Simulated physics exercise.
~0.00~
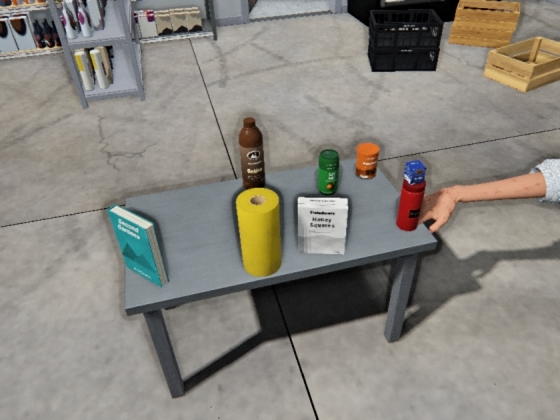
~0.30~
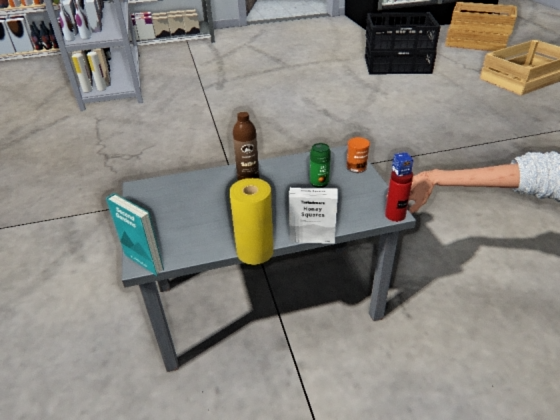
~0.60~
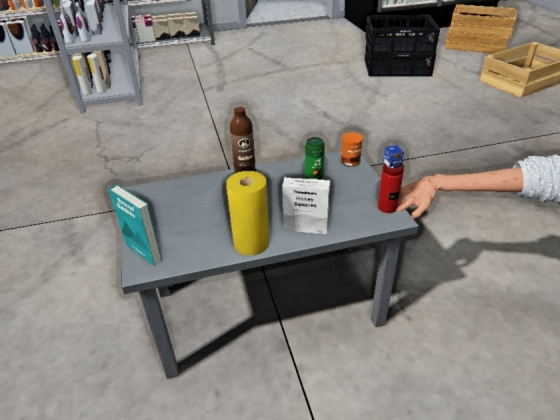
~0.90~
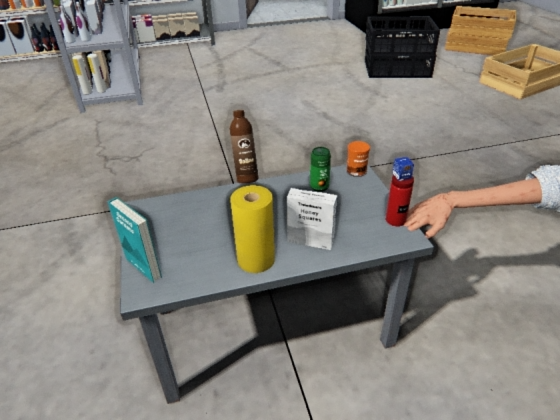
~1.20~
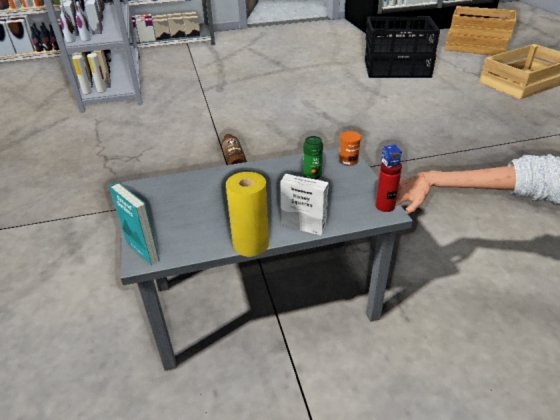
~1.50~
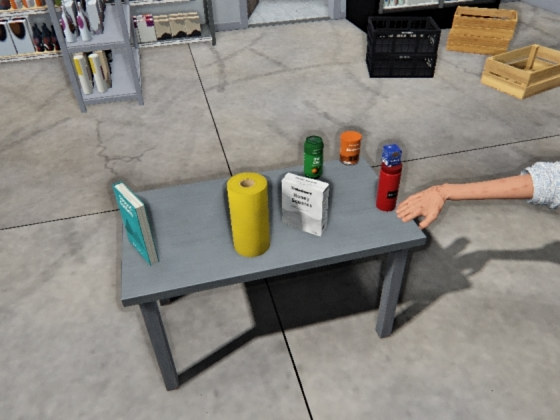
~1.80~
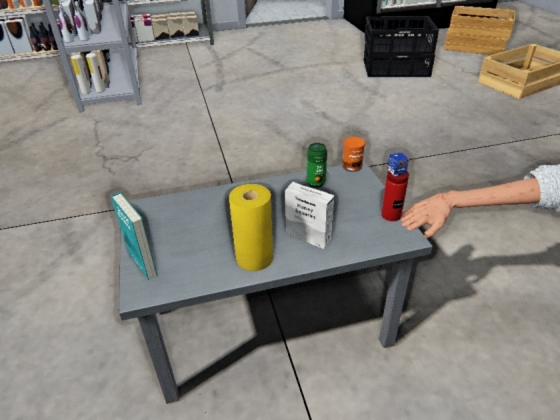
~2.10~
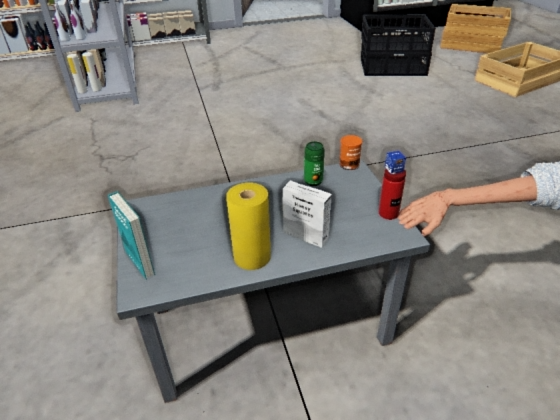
The table jerks back and forth beside a hand, and the brown bottle topples off the back.
